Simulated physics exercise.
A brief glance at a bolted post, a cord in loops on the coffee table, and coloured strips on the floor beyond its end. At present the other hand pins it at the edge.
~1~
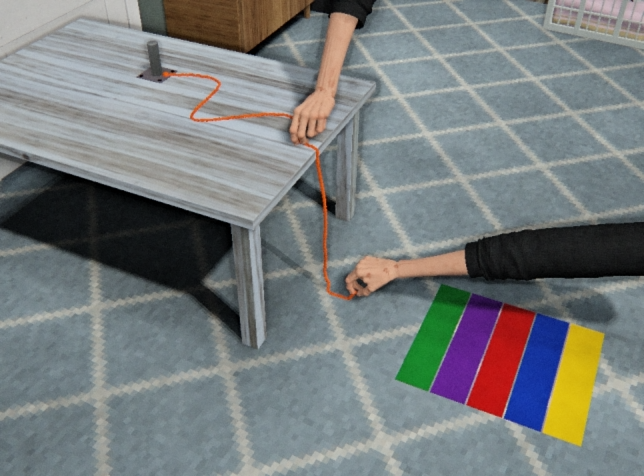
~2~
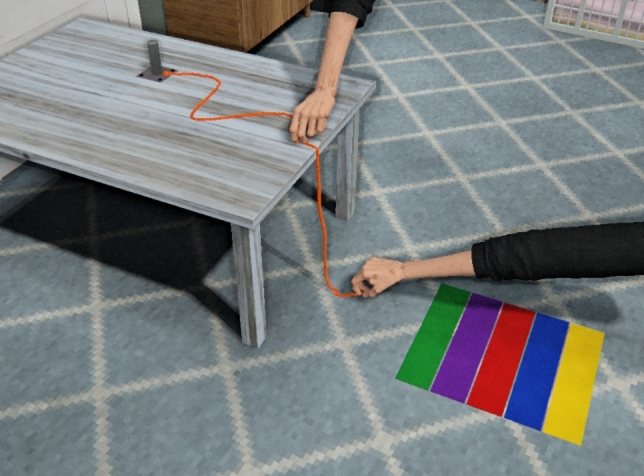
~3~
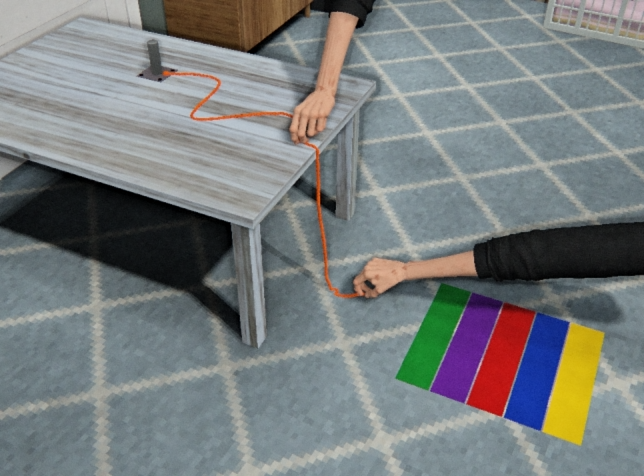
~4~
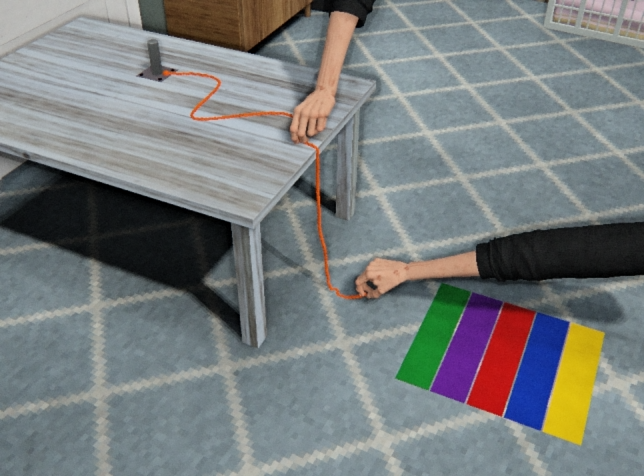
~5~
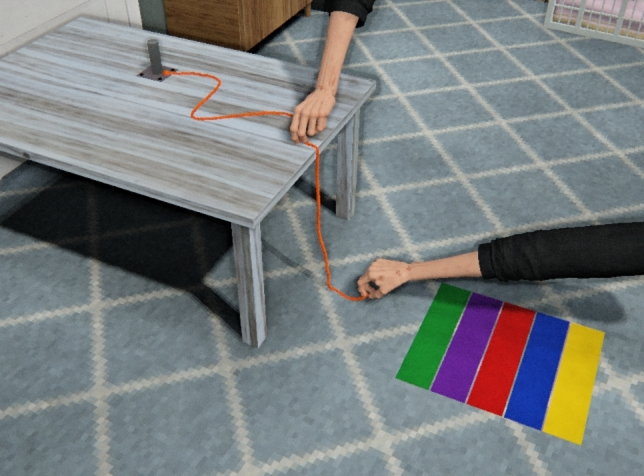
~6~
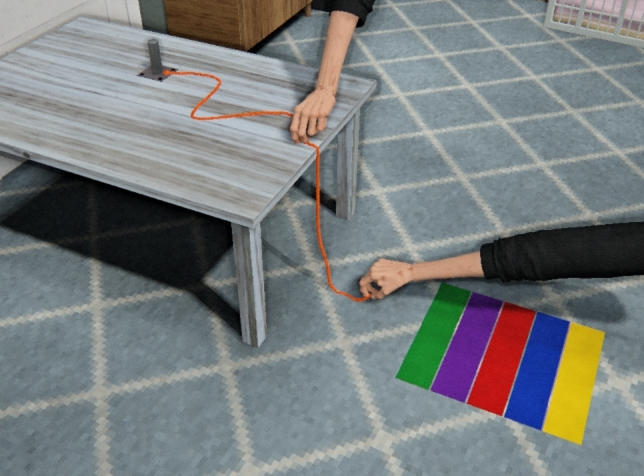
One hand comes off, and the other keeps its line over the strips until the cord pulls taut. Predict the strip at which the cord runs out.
I would say the yellow strip.
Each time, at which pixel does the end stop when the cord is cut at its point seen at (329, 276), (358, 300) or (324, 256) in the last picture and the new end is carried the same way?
Approximate pixels, cut by cut: (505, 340); (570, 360); (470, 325).
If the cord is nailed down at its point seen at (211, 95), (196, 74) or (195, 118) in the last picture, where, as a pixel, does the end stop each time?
Approximately (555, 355), (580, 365) and (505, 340), respectively.
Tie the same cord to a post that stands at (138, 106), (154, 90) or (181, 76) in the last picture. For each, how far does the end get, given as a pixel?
Roughly (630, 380), then (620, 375), then (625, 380).
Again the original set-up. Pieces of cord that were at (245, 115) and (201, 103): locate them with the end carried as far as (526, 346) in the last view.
The two spots land somewhere near (312, 133) and (246, 108).
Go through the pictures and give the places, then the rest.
End (356, 292); green (420, 366); purple (455, 378); red (491, 391); blue (528, 404); yellow (567, 417), in the first frame.
End (362, 293); cord through (199, 75) (199, 106) (249, 115) (298, 138) (319, 203) (325, 266), in the second frame.
End (364, 294), in the third frame.
End (366, 294); cord through (199, 74) (199, 106) (250, 115) (299, 137) (319, 202) (326, 266), in the fourth frame.
End (368, 295), in the fifth frame.
End (370, 295); cord through (199, 74) (199, 105) (250, 115) (299, 137) (318, 202) (327, 266), in the sixth frame.
A little later, end near (526, 346); over blue.
Next, end near (566, 359); over yellow.
When it is tight, end near (591, 367); over yellow. It halts on the yellow strip.
